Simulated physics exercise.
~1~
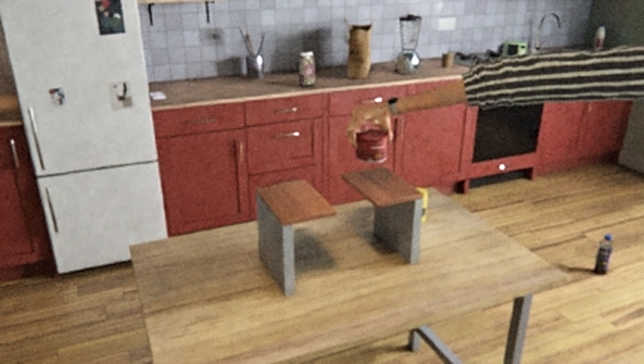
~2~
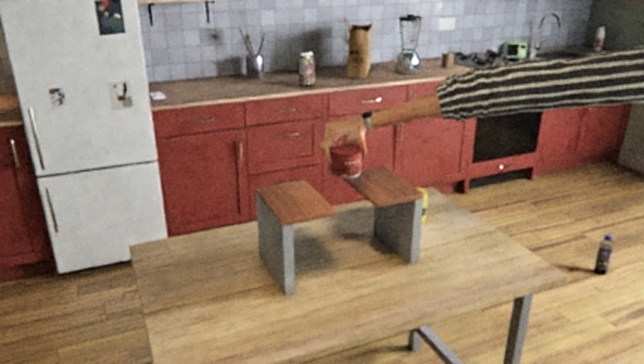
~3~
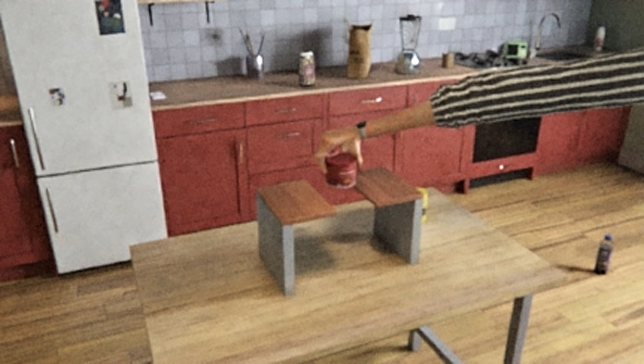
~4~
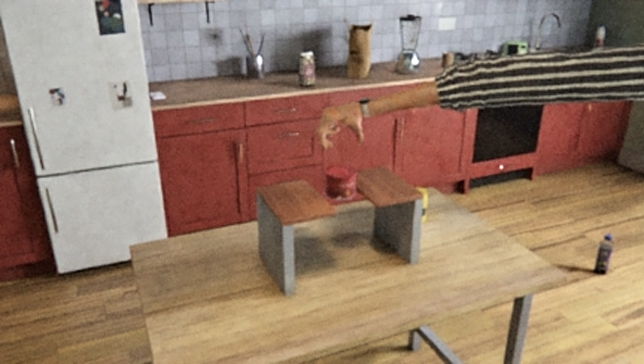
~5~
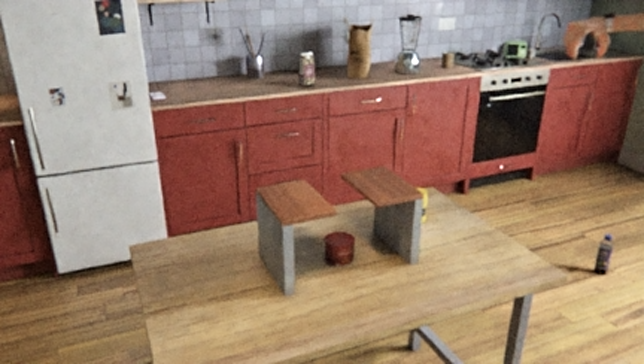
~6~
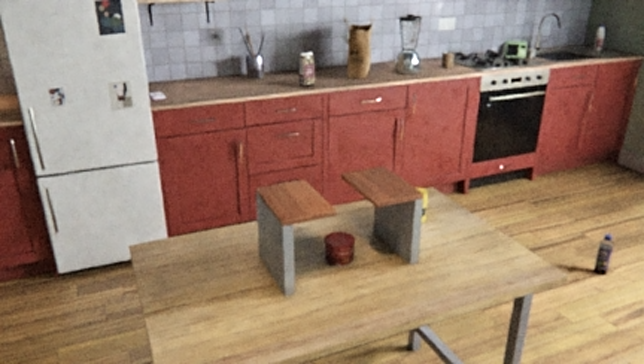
In a kitchen, a hand lowers and releases a red tub between two ledges, and it drops through to the wooden table.
